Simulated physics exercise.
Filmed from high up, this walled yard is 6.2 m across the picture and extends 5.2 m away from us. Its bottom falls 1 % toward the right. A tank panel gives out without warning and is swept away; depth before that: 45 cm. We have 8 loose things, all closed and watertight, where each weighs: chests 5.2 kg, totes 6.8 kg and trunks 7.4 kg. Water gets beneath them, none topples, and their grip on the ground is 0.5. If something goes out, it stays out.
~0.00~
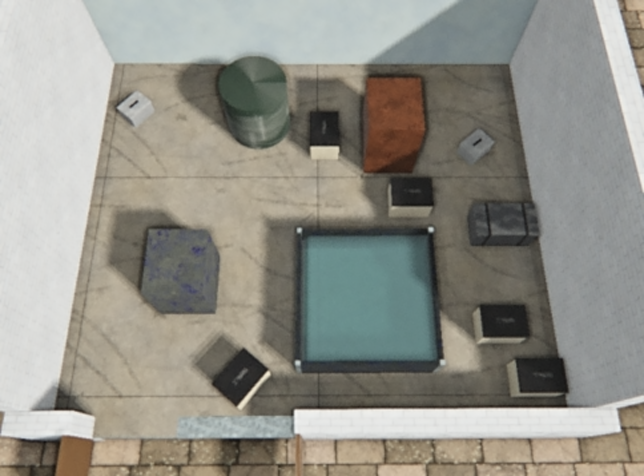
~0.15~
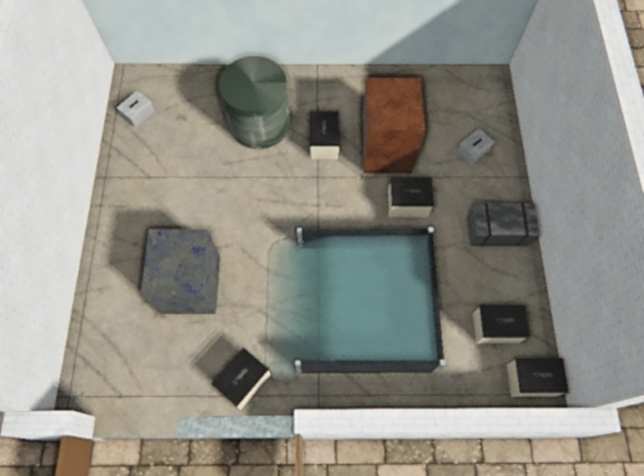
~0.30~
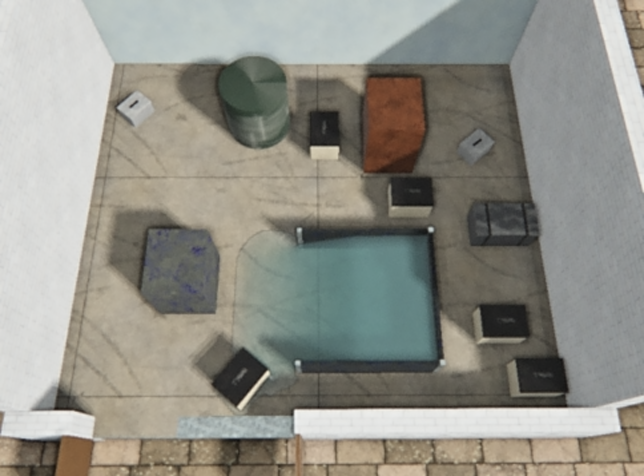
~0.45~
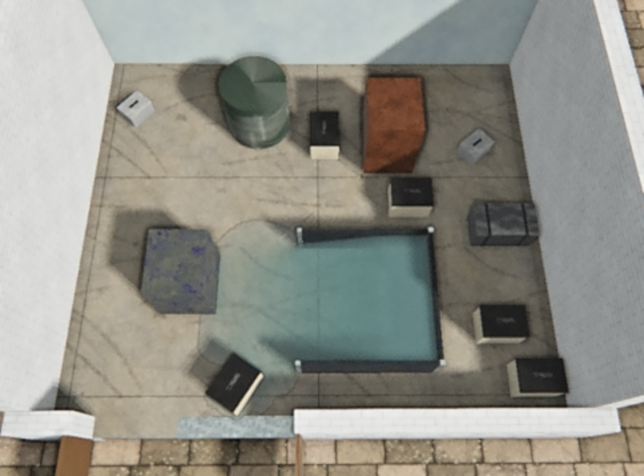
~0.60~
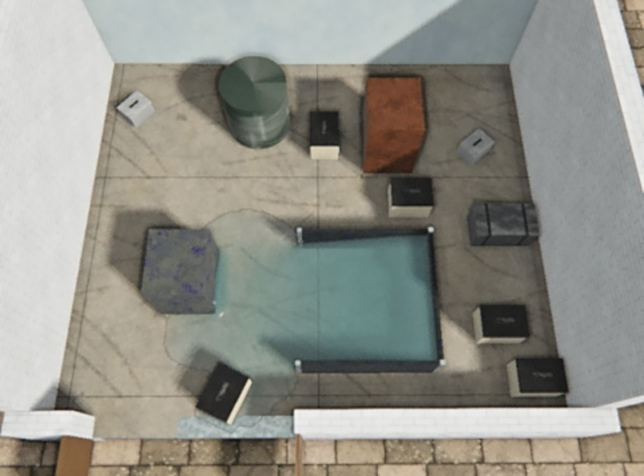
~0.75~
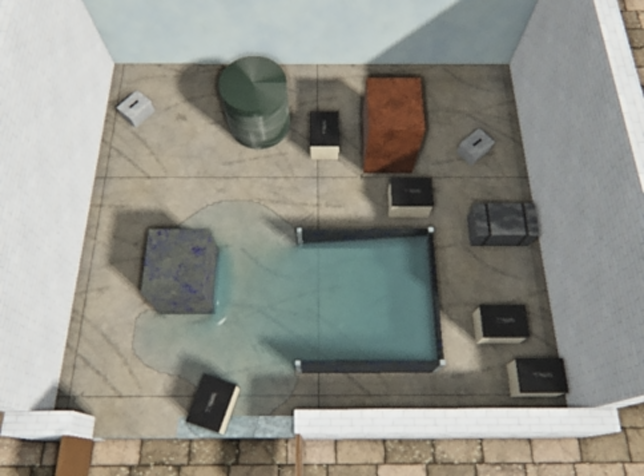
A walled yard with a pale concrete floor is seen from high above, brick paving along its near edge. A square tank of blue-green water sits right of centre, among a dark green cylinder, a rust-coloured block, a grey block at left and several small black-topped and grey boxes. The tank's left side vanishes, water spreads leftward around the grey block, and the nearest black-topped box slides slightly toward the lower left, while the camera stays still.
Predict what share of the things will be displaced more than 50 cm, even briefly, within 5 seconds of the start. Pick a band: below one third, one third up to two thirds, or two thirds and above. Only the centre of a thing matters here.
The share is below one third.
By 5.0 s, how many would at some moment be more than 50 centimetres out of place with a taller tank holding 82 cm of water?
The count would be 2.
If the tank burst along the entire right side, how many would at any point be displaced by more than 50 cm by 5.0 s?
In that case the number is 5.
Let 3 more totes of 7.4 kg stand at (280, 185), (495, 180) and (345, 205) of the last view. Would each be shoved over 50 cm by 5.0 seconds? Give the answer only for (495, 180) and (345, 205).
In the order asked they come out inside the limit, inside the limit.
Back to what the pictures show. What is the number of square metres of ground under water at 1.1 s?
I'd estimate close to 9.0 m2.
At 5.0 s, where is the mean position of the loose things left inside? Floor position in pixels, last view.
Around (407, 211).
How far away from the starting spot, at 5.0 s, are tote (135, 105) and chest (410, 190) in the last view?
Shifts in order: 50 cm; 0 cm.
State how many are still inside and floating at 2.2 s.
0.
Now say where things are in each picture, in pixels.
The first picture shows a chest at (240, 377), on the bottom; a tote at (477, 143) rests on the ground; 2.6 m2 under water; 0 of 8 have shifted.
The second picture shows a chest at (240, 377) rests on the ground; a tote at (477, 143) rests on the ground; 3.3 m2 under water; 0 of 8 have shifted.
The third picture shows a chest at (239, 377) rests on the ground; a tote at (477, 143) rests on the ground; 4.2 m2 under water; 0 of 8 have shifted.
The fourth picture shows a chest at (233, 382) rests on the ground, 10 cm from its start; a tote at (477, 143), on the bottom; 5.0 m2 under water; 1 of 8 have shifted.
The fifth picture shows a chest at (222, 392) rests on the ground, 26 cm from its start; a tote at (477, 143) rests on the ground; water covers 5.8 m2; 1 of 8 have shifted.
The sixth picture shows a chest at (211, 403) rests on the ground, 43 cm from its start; a tote at (477, 143), on the bottom; 6.7 m2 under water; 1 of 8 have shifted.
After 1.1 s 1 of 8 are over 50 cm from their spots; 0 afloat.
After 2.2 s 1 of 8 are over 50 cm from their spots; 0 afloat.
After 3.5 s 2 of 8 are over 50 cm from their spots; 1 afloat.
After 5.0 s 2 of 8 are over 50 cm from their spots, and 2 have been at some point; 1 afloat.
